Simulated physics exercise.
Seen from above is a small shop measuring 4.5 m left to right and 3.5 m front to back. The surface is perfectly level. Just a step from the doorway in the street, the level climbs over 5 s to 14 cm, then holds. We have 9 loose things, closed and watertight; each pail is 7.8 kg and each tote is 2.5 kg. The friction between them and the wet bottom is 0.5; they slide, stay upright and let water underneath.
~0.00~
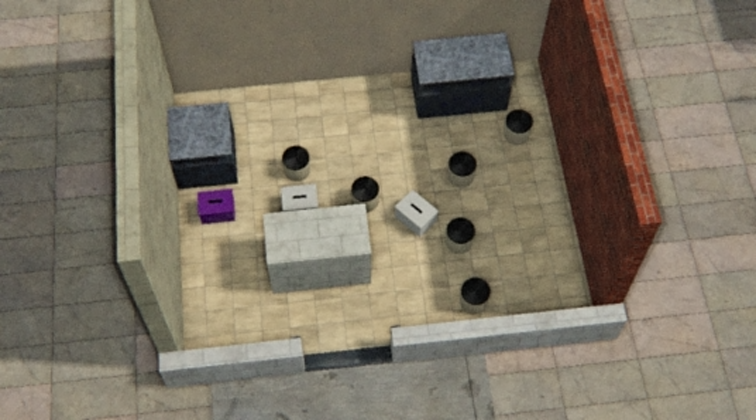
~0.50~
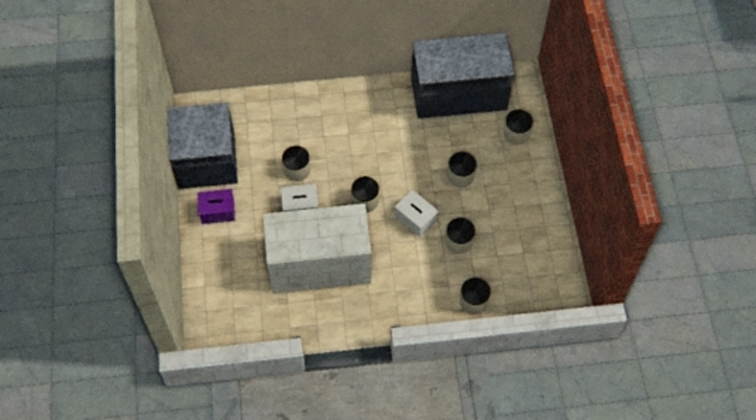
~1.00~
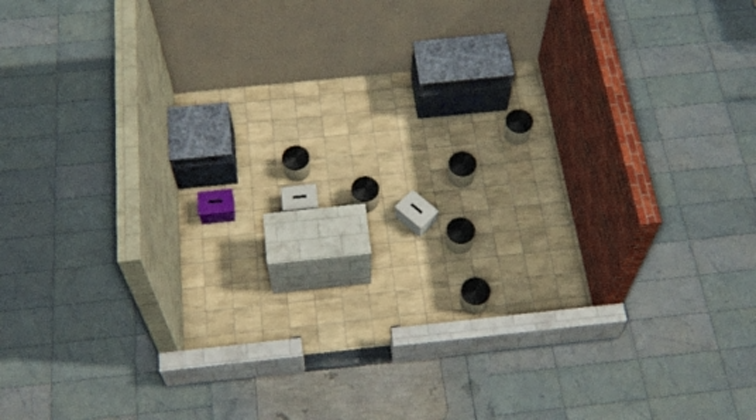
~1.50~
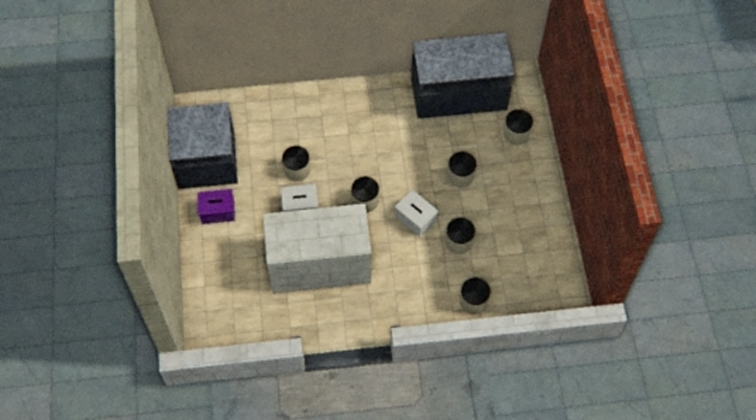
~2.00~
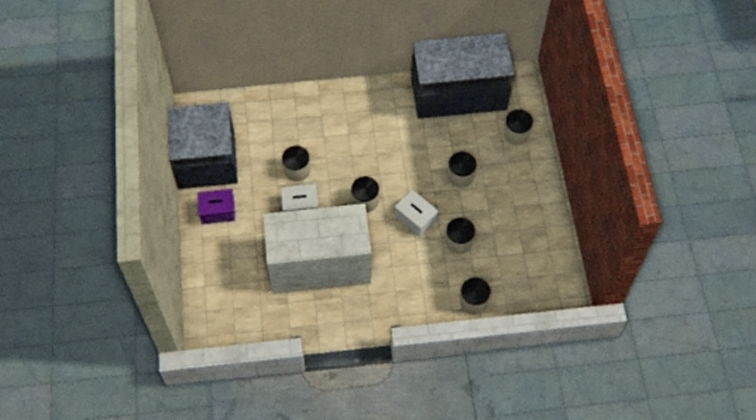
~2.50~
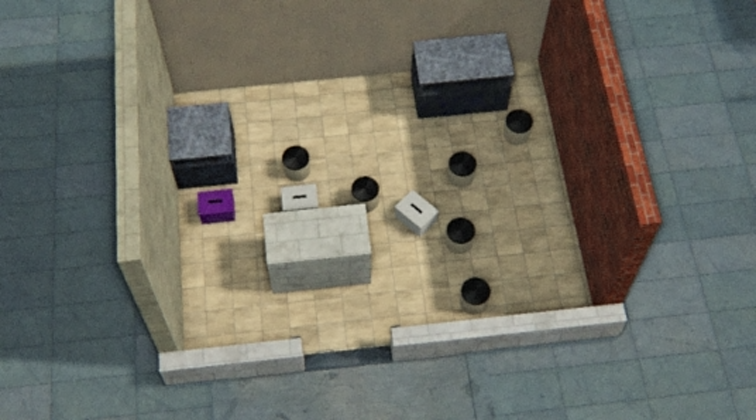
The video shows a small open-topped shop from above, with dark-topped pails, one purple tote and two pale totes among blocky counters. Outside, murky blue-grey water covers the paving and the patch before the doorway, while everything inside stays still.
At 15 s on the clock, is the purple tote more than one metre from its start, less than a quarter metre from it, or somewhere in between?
Looks like it will get pushed a long way.
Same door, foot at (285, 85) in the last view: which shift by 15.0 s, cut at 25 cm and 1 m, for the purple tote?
Note: Purple tote displaced a short distance.
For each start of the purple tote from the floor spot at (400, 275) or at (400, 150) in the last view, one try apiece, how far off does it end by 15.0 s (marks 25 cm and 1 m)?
At the first spot it winds up well off, and at the second it winds up well off.
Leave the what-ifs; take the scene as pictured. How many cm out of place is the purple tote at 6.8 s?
Around 0 centimetres.
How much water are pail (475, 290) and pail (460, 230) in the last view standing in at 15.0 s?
6 and 6 cm.
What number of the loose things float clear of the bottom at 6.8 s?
Count: 0.
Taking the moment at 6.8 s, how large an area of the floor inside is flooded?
Somewhere about 7.0 m2, give or take.
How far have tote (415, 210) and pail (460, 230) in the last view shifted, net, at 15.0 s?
The first is 200 cm from its start, the second 0 cm.
After 3.5 s the purple tote is near (216, 202), 0.0 m from its start, aground; 0 afloat.
After 6.8 s the purple tote is near (216, 202), 0.0 m from its start, aground; 0 afloat.
After 11.0 s the purple tote is near (331, 174), 1.3 m from its start, aground; 1 afloat.
After 15.0 s the purple tote is near (321, 115), 1.6 m from its start, afloat; 3 afloat.
